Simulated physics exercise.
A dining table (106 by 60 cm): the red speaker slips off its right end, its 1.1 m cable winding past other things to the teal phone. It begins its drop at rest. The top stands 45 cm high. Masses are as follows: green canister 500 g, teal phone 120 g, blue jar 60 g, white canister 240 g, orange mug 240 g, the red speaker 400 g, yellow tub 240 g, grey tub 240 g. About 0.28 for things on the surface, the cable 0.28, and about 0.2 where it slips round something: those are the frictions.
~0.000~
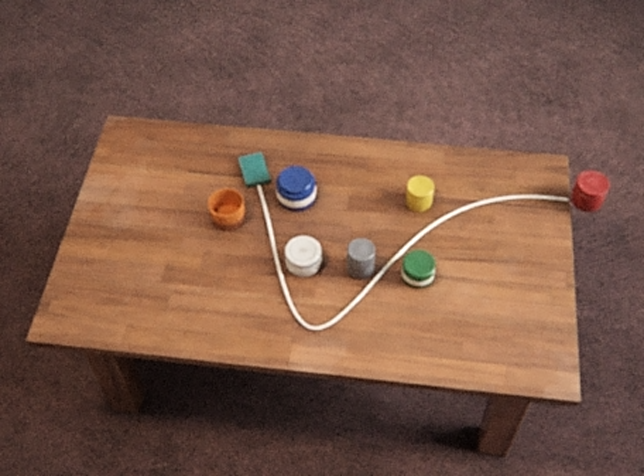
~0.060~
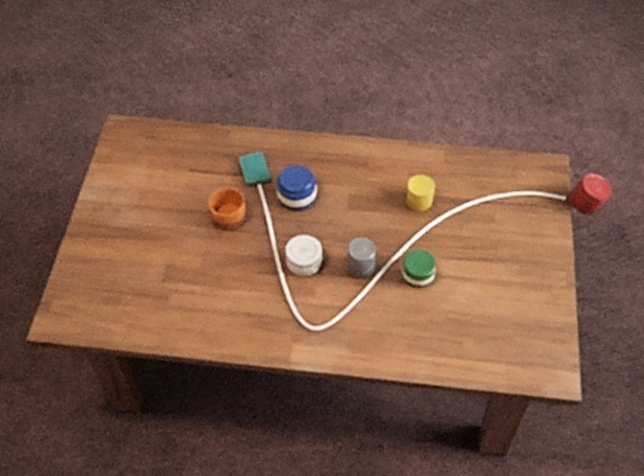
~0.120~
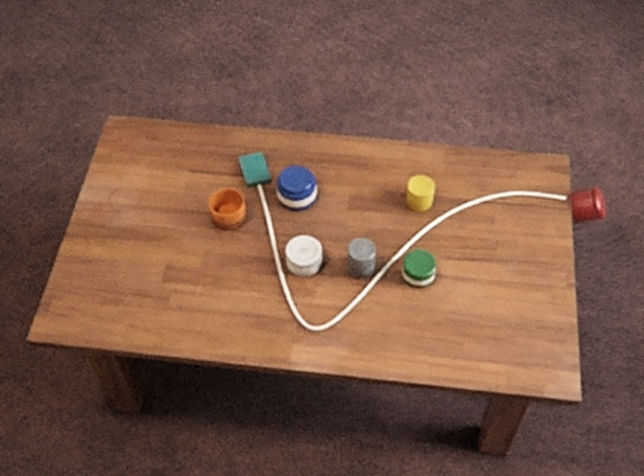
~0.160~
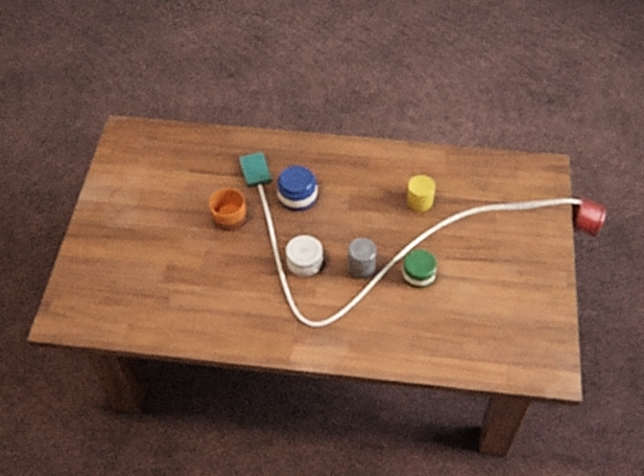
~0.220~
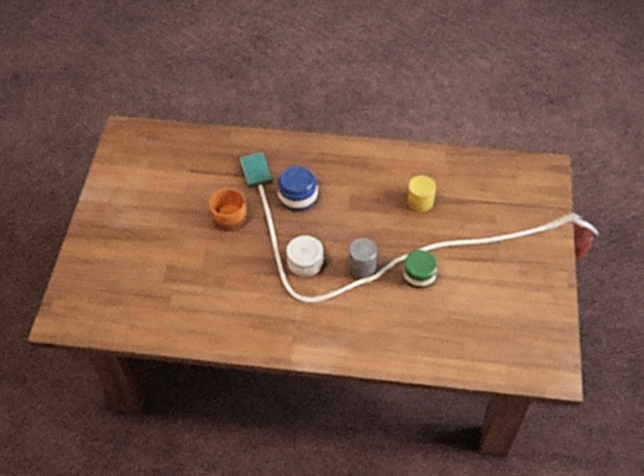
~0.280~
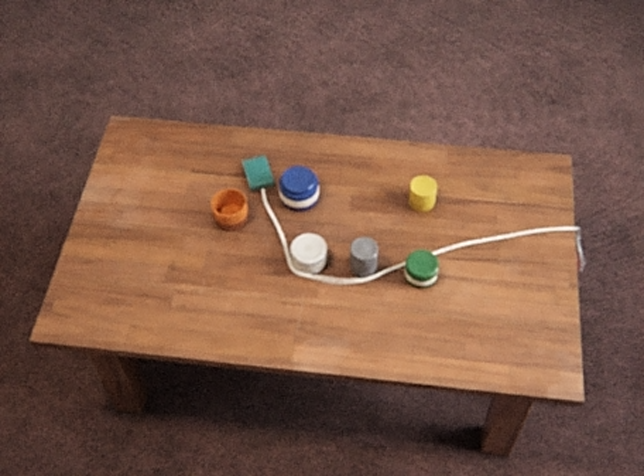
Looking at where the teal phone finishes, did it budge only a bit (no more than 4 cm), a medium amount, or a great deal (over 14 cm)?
Looks like it will change place a great deal.
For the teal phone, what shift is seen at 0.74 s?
By then the teal phone has moved close to 40 cm.
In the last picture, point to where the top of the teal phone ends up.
End position in the last picture: Approx. (320, 315).
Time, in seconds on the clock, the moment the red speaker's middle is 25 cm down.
It gets there at roughly 0.30 s.
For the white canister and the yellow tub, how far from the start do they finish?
The white canister ends up 15 cm from where it began, and the yellow tub 0 cm.
By 0.5 s, the cable's tail end at (304, 277); teal phone 26 cm off its start, white canister 13 cm off its start, red speaker over the edge.
By 0.7 s, the cable's tail end at (339, 312); teal phone 39 cm off its start, white canister 15 cm off its start, red speaker over the edge.
By 1.0 s, the cable's tail end at (342, 314); teal phone 40 cm off its start at (320, 315), white canister 15 cm off its start at (356, 207), red speaker over the edge.
By 1.2 s, the cable's tail end at (342, 314); teal phone 40 cm off its start, white canister 15 cm off its start, red speaker over the edge.
By 2.4 s, the cable's tail end at (342, 314); teal phone 40 cm off its start at (320, 315), white canister 15 cm off its start at (356, 207), red speaker over the edge, grey tub 5 cm off its start at (367, 230).
